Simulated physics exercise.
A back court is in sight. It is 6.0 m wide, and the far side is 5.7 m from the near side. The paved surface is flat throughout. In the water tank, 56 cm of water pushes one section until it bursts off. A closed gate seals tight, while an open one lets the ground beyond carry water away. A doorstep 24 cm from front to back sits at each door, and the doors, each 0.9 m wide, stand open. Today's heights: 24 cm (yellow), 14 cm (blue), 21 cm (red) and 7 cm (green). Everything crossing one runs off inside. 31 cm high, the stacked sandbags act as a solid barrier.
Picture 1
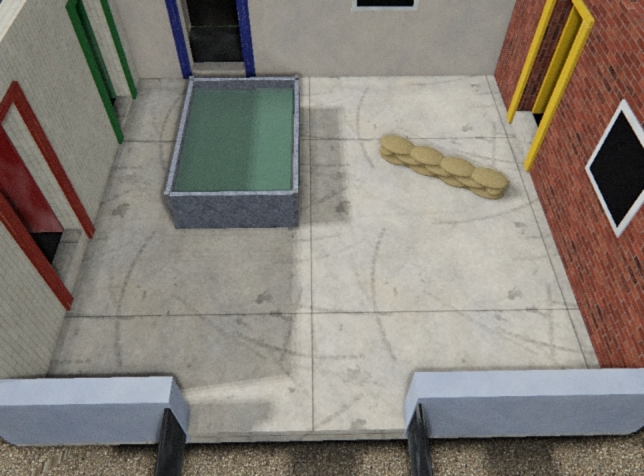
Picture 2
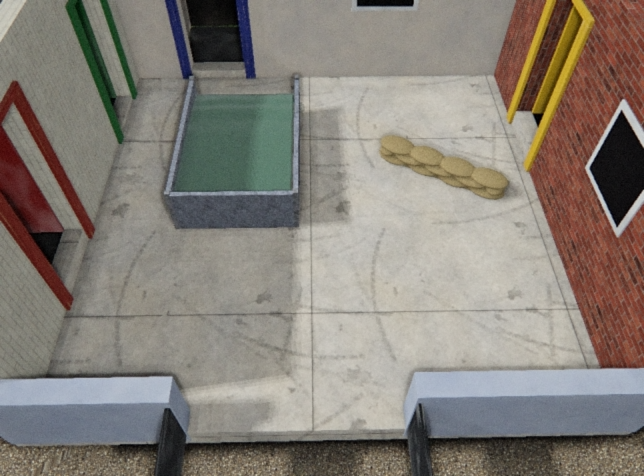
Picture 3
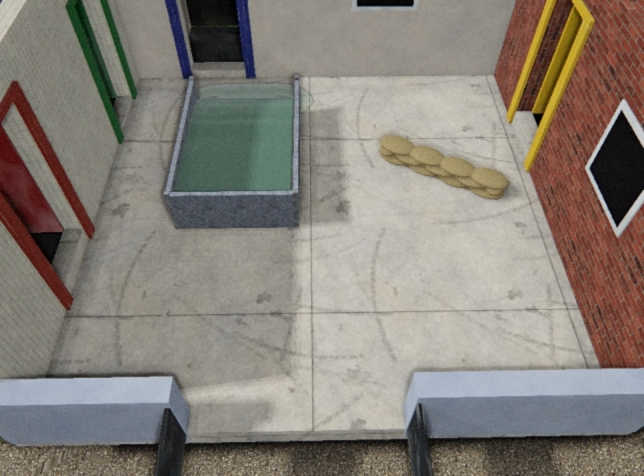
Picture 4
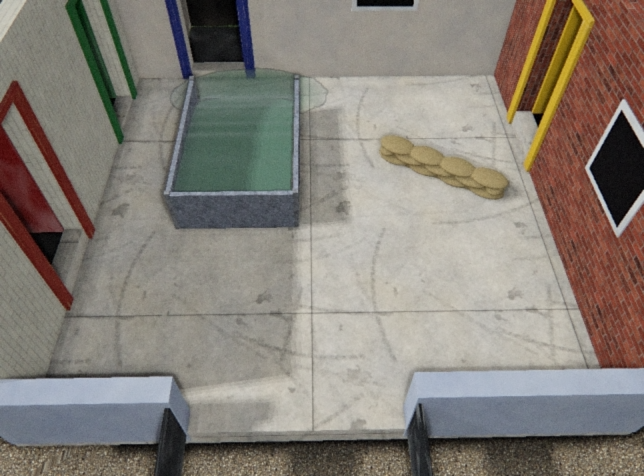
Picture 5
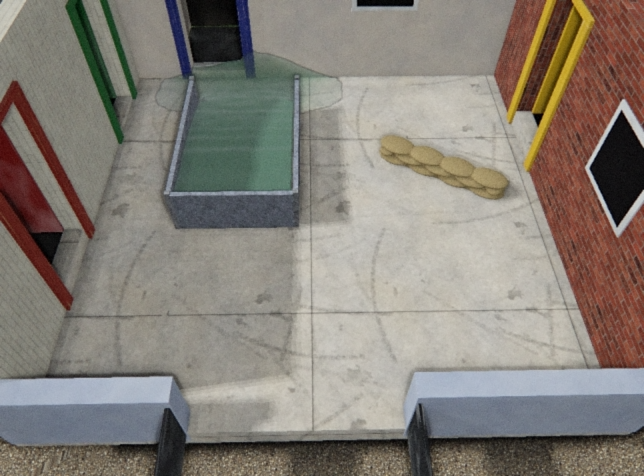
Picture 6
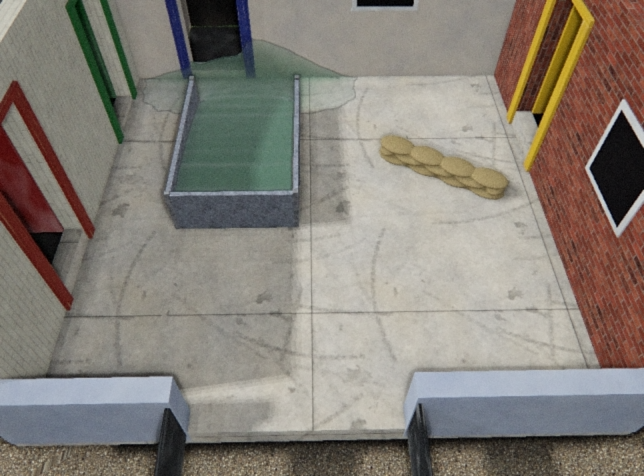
A grey-walled rectangular tank of green water stands at the upper left of a pale, flat paved court, seen from high above the near side by a camera that stays still. Red and green doorways line the left wall, a blue one is behind the tank, and tan sandbags lie right of centre near a yellow doorway in a brick wall. The tank's far side opens and clear greenish water spreads over the paving behind it, widening left and right.
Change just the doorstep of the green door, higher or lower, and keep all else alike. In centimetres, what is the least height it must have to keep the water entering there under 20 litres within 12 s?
15 cm.
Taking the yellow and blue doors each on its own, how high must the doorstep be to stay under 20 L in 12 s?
Close to 10.0 cm (yellow) and close to 33 cm (blue).
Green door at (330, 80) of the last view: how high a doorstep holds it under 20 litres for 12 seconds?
Minimum: Close to 16 cm.
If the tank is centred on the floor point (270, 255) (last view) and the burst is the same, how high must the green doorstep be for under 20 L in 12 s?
A height near 13.5 cm.
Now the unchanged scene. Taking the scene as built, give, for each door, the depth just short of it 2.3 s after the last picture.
Yellow door 15 cm, blue door 23 cm, red door 2 cm, green door 16 cm.
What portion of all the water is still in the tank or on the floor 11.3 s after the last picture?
What remains is some 74 per cent of the water.
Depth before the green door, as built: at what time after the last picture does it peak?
I'd say near 2.4 seconds.
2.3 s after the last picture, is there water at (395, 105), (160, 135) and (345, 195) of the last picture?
One by one: Drenched, drenched, clear.
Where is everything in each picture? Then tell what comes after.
The first picture shows the water tank at (239, 135) is whole and still, 56 cm deep; the green door at (107, 62) is dry.
In the second picture, the gap is on the far side, the front 0.3 m out at a hidden place; the back of the water tank holds 56 cm.
In the third picture, the front is at a hidden place, 0.8 m from the gap on the far side; 1.2 m2 of floor is wet, 56 cm left at the back.
In the fourth picture, the front is at a hidden place, 1.0 m from the gap on the far side; 1.9 m2 of floor is wet, 56 cm left at the back.
In the fifth picture, the gap is on the far side, the front 1.1 m out at (219, 66); the back of the water tank holds 56 cm.
In the sixth picture, the gap is on the far side, the front 1.3 m out at (151, 80); the back of the water tank holds 53 cm; the green door at (107, 62), 1.9 m from the gap, is still 0.8 m from the nearest water.
Then, 0.7 s after the last picture water covers 15 % of the floor, deepest (40 cm) near (258, 81); 5 cm at the green door, 0 litres in over its 7 cm doorstep.
Then, 2.3 s after the last picture water covers 40 % of the floor, deepest (29 cm) near (139, 82); 16 cm at the green door, 32 litres in over its 7 cm doorstep.
Then, 11.3 s after the last picture water covers 95 % of the floor, deepest (8 cm) near (502, 106); 5 cm at the green door, 96 litres in over its 7 cm doorstep.
At the green door as built, the water peaked near 16 cm, 2.3 s after the last picture.
With a doorstep of 12.5 cm, 34 litres would have come in within the 12 s; with 17.5 cm, 10 litres. So under 20 litres takes about 15 cm.
